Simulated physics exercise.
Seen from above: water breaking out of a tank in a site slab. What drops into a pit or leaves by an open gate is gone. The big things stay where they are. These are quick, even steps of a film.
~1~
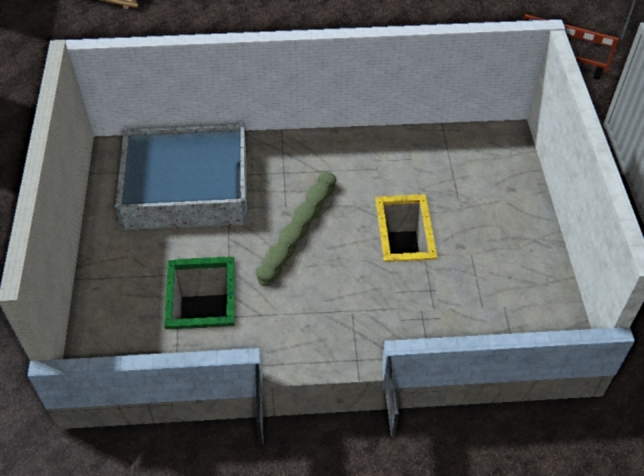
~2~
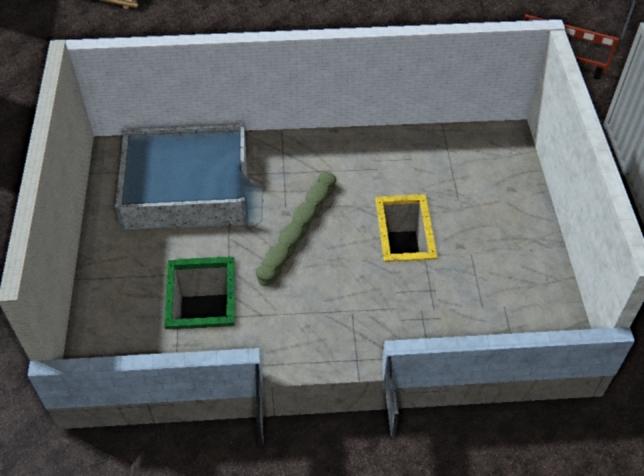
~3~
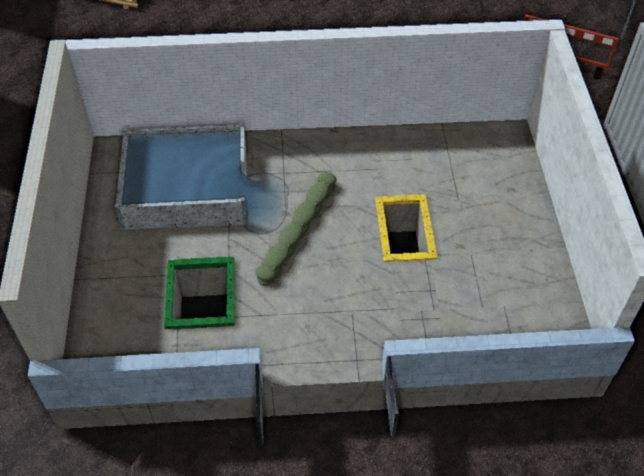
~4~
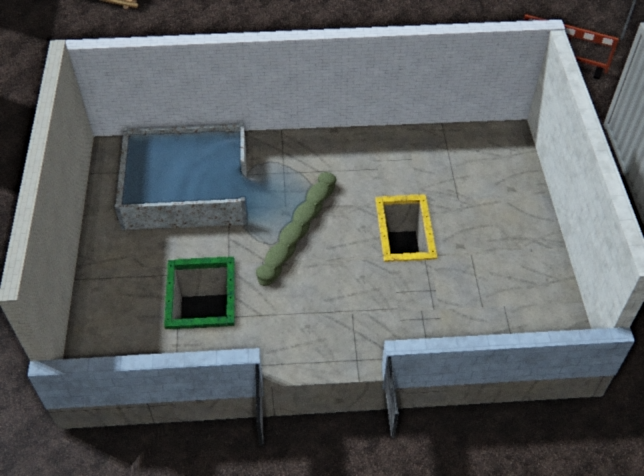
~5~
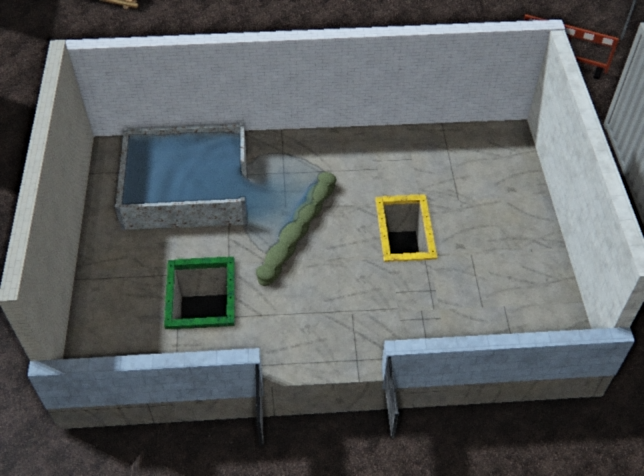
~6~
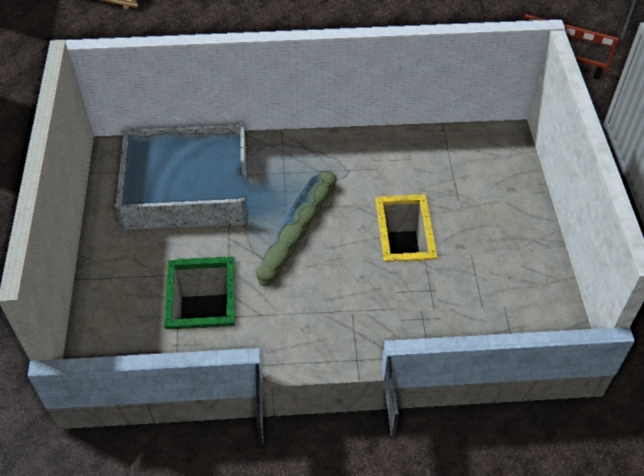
Water breaking out through the right side of an open tank and spreading across a walled slab to a lumpy green barrier.
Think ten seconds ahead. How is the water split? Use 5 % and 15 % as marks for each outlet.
One by one: The gate takes from 5 to 15 %; the yellow pit takes less than 5 %; the green pit takes less than 5 %.
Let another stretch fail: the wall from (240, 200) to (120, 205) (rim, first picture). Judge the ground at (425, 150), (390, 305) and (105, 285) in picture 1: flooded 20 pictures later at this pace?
In that order: Dry, no water, covered.
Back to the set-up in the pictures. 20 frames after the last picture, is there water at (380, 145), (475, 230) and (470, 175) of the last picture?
As listed: Awash, free of water, wet.
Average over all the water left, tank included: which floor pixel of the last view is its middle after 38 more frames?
I would point to (309, 197).
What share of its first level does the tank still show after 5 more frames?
Roughly 72 per cent.
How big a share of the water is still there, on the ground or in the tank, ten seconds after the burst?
Roughly 90 per cent.
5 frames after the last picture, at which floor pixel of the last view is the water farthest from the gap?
Around (397, 142).
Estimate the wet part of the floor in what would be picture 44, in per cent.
I make it 60 per cent.
A moment on, water covers 15 % of the floor; the gate 0 %, the yellow pit 0 %, the green pit 0 %.
Next, water covers 25 % of the floor; the gate 0 %, the yellow pit 0 %, the green pit 1 %.
Then, water covers 40 % of the floor; the gate 1 %, the yellow pit 0 %, the green pit 2 %.
Later, water covers 60 % of the floor; the gate 4 %, the yellow pit 0 %, the green pit 2 %.
In the end, water covers 80 % of the floor; the gate 7 %, the yellow pit 0 %, the green pit 2 %.
